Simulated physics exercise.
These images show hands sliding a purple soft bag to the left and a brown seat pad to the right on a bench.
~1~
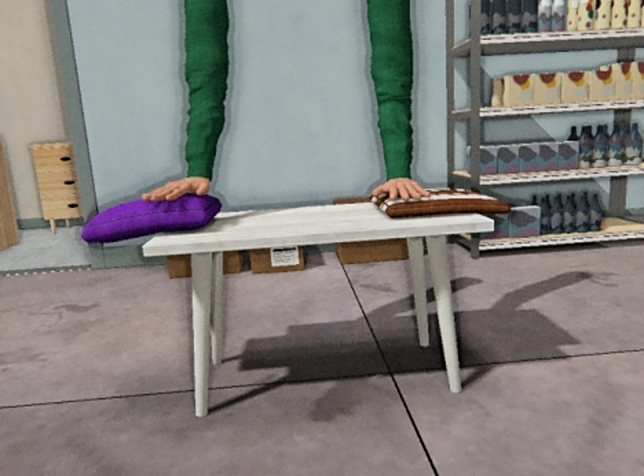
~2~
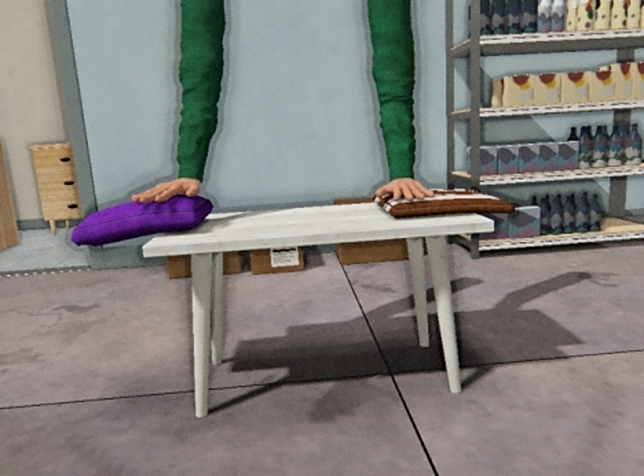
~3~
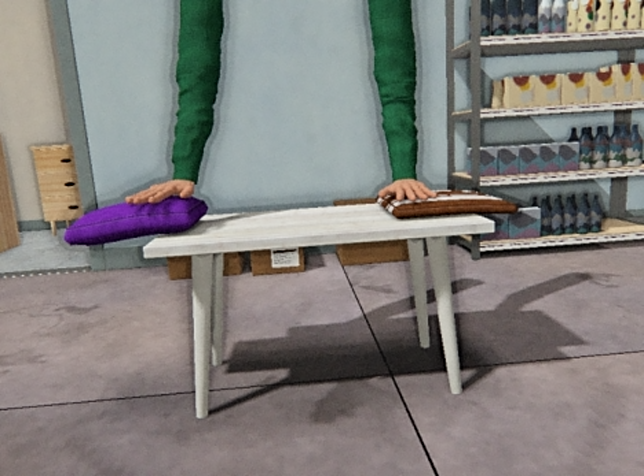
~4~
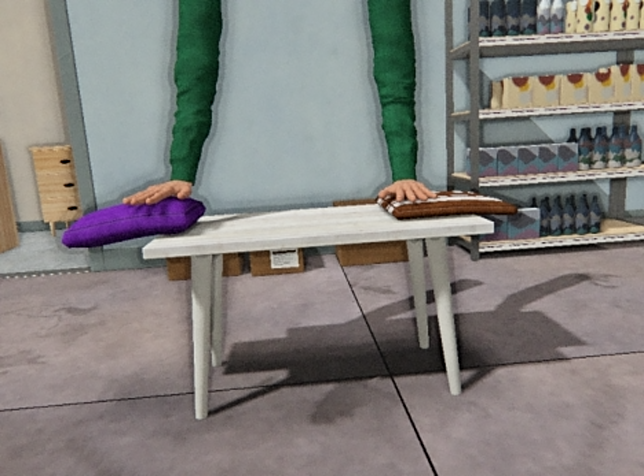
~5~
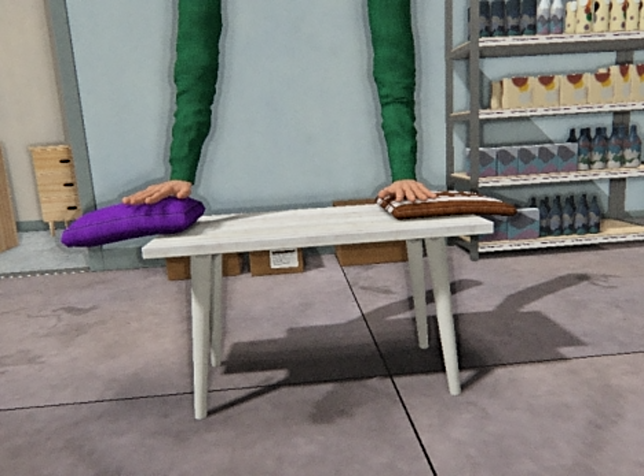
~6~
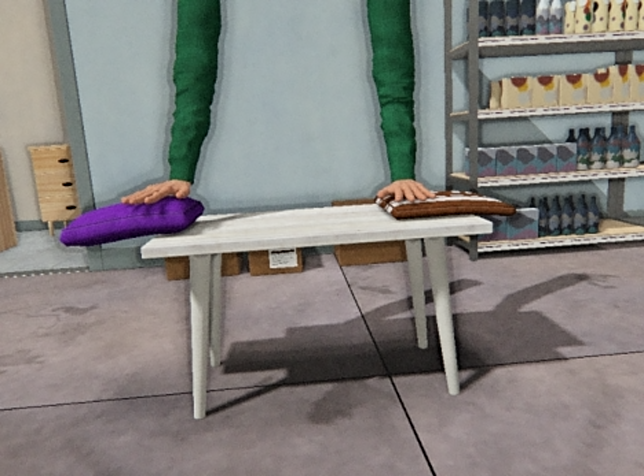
The clip shows two green-sleeved hands resting on a purple soft bag and a brown pad at opposite ends of a white bench, sliding the bag a short way left while the pad shifts barely to the right.
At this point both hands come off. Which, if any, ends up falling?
Outcome: I expect the purple soft bag will drop off once the hands are gone; I expect the brown seat pad will stay put once the hands are gone.
Then, 0.42 s later than the last view, soft bag falling near (145, 320); seat pad at rest.
Then, 0.70 s later than the last view, soft bag on the floor near (126, 377); seat pad at rest.
Finally, soft bag on the floor near (118, 381); seat pad at rest. The purple soft bag tips over and falls and the brown seat pad holds its place.
